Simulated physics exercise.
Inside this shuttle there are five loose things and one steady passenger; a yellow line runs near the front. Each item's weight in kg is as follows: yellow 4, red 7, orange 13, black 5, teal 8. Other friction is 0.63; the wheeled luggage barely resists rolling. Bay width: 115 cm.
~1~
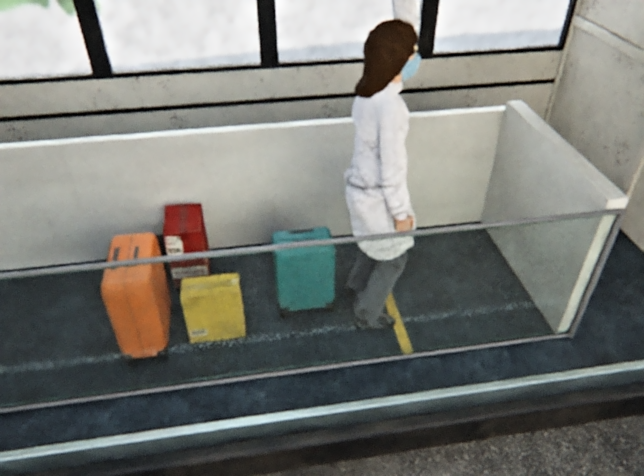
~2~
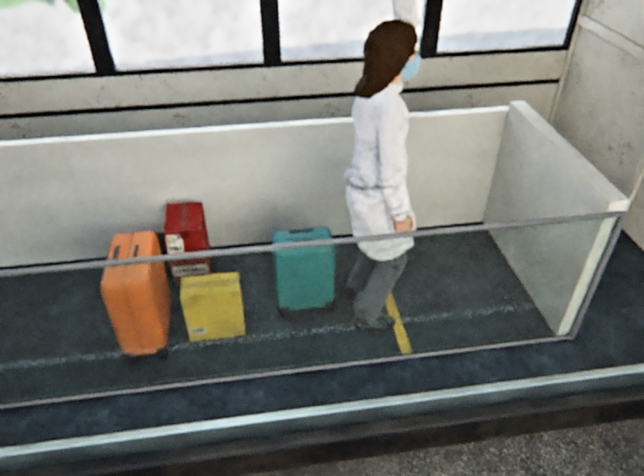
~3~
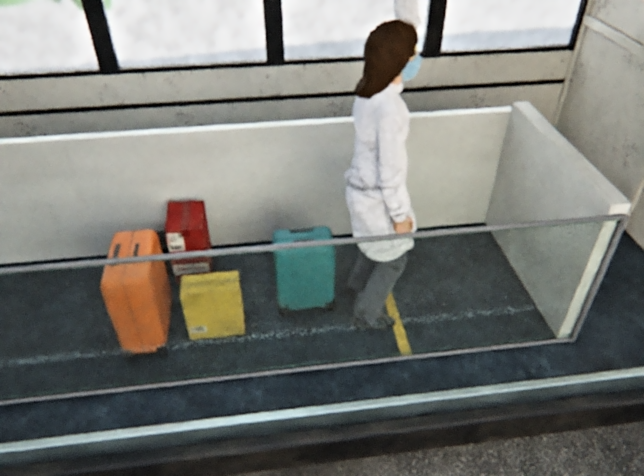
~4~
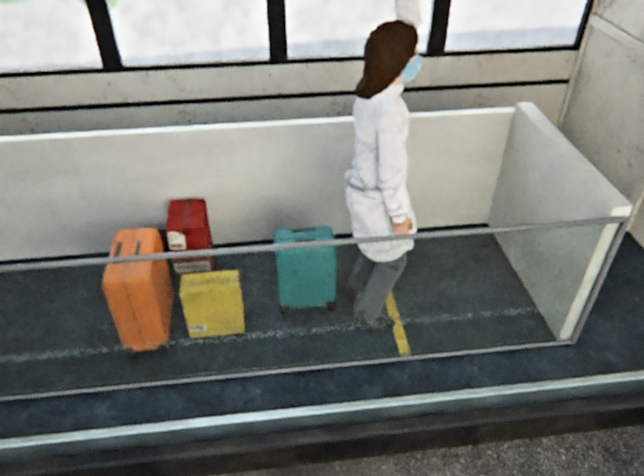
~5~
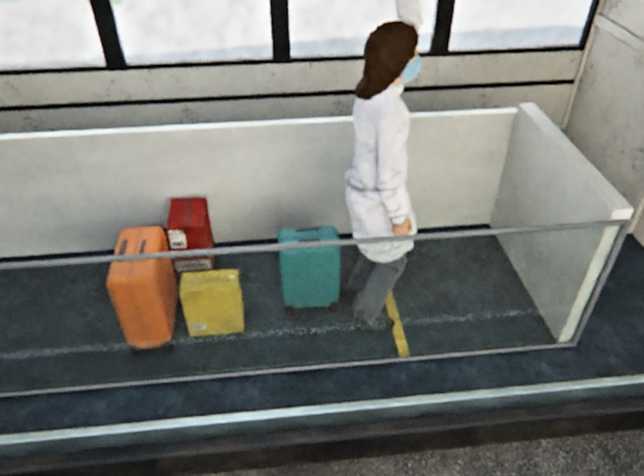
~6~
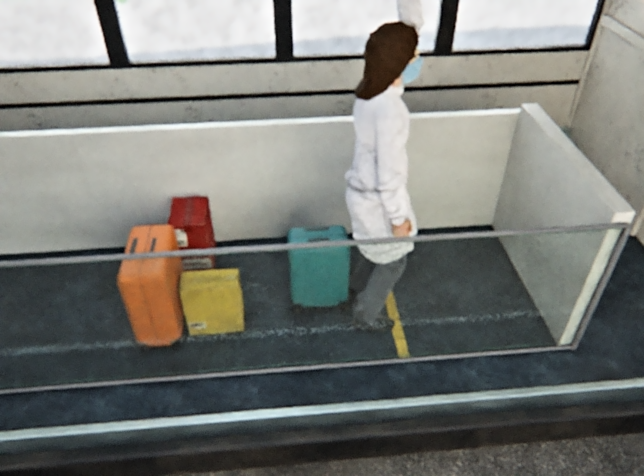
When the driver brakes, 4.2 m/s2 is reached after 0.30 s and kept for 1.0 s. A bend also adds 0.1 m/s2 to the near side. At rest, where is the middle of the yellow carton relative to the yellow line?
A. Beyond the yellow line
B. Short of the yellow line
B, short of the yellow line.
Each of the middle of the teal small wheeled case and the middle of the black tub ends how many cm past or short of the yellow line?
Measured at the end, the teal small wheeled case is 30 cm short and the black tub is 150 cm short.
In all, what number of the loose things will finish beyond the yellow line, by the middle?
That would be 0 of them.
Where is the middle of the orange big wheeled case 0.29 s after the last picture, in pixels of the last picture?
Position, last picture: Approx. (204, 286).
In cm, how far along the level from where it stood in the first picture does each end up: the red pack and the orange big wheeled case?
For the red pack it is near 0, for the orange big wheeled case near 110.
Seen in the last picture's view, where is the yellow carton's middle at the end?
About (304, 319).
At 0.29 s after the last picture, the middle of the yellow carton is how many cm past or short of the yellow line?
Measured short of the mark: Approx. 85 cm.
Then, 0.29 s after the last picture the yellow carton is 83 cm short of the yellow line, tilted 0°, near (255, 301) in the last picture's view.
Then, 0.69 s after the last picture the yellow carton is 62 cm short of the yellow line, tilted 5°, near (293, 320) in the last picture's view; the black tub 147 cm short of the yellow line, tilted 0°.
Then, 1.19 s after the last picture the yellow carton is 55 cm short of the yellow line, tilted 0°, near (304, 319) in the last picture's view.
When all is still, yellow carton stops short of the yellow line; red pack stops short of the yellow line; orange big wheeled case stops short of the yellow line; black tub stops short of the yellow line; teal small wheeled case stops short of the yellow line.
